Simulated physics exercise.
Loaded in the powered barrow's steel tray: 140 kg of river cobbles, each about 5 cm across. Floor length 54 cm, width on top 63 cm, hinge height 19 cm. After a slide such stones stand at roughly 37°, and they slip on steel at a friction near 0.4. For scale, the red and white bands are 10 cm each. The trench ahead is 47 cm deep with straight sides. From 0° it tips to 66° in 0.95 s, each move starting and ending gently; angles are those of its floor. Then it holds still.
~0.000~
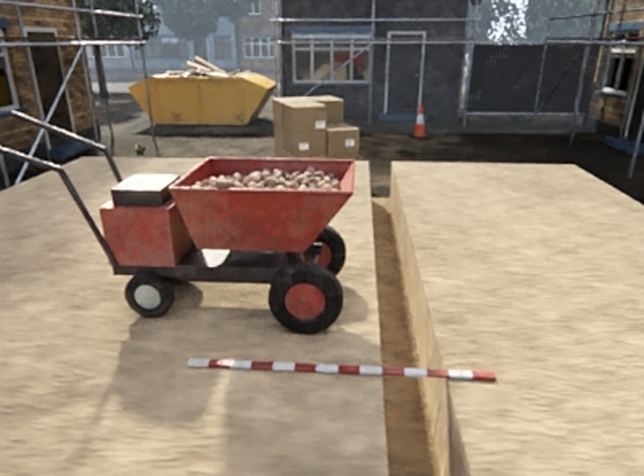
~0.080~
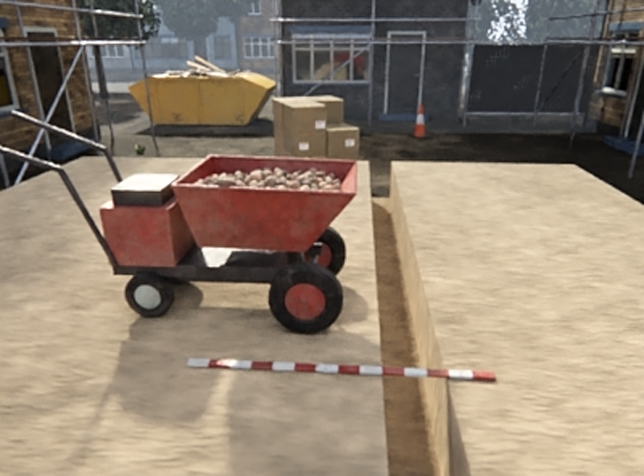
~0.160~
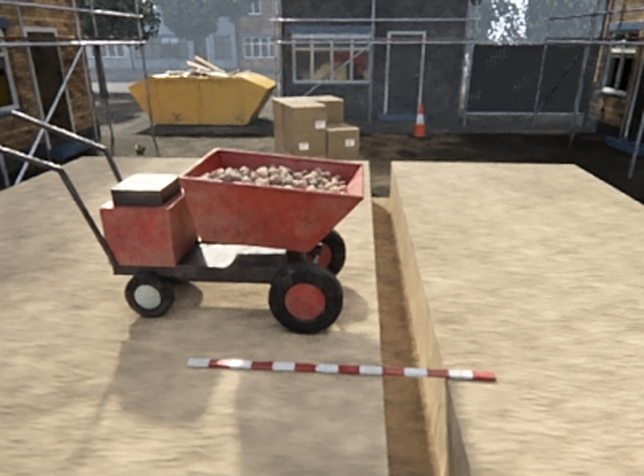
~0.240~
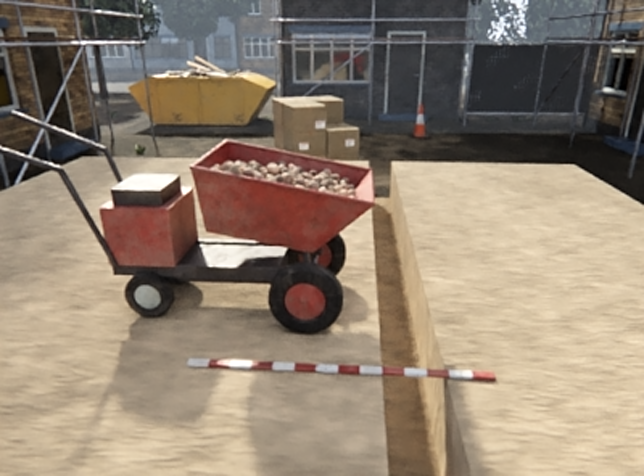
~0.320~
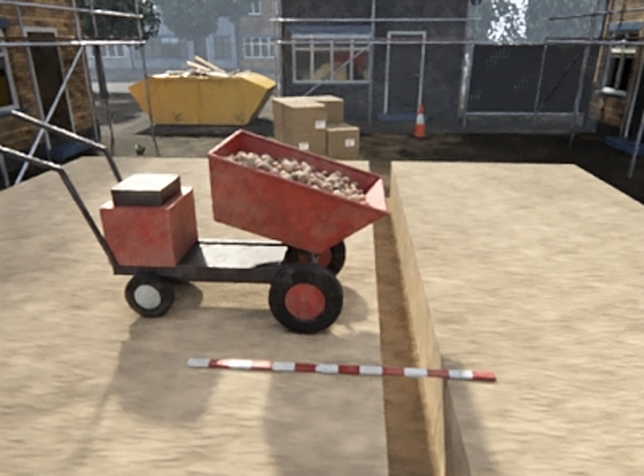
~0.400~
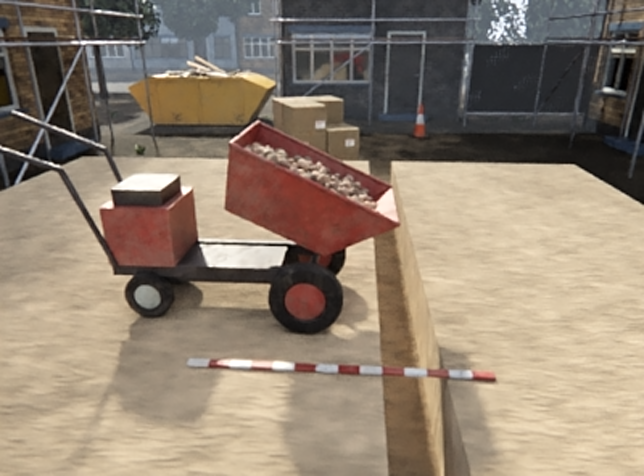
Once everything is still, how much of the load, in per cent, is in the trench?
About 31 per cent.
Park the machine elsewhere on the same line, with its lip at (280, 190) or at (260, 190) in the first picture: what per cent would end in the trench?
First some 80, then 65 per cent.
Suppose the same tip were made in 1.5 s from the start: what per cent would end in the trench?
Then about 35 per cent.
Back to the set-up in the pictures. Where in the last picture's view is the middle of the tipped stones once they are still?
Their middle is at about (456, 306).
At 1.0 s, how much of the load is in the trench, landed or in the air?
About 0 per cent by then.
After 0.7 s the floor is at 56°; 100 % in the tray; the foremost stones are at (408, 247).
After 1.0 s the floor is at 66°; 79 % in the tray, 1 % in the trench, 20 % past the trench; the foremost stones are at (499, 326).
After 1.4 s the floor is at 66°; 43 % in the tray, 2 % in the trench, 54 % past the trench; the foremost stones are at (588, 321).
After 3.3 s the floor is at 66°; 9 % in the tray, 31 % in the trench, 60 % past the trench; the foremost stones are past the picture's edge.
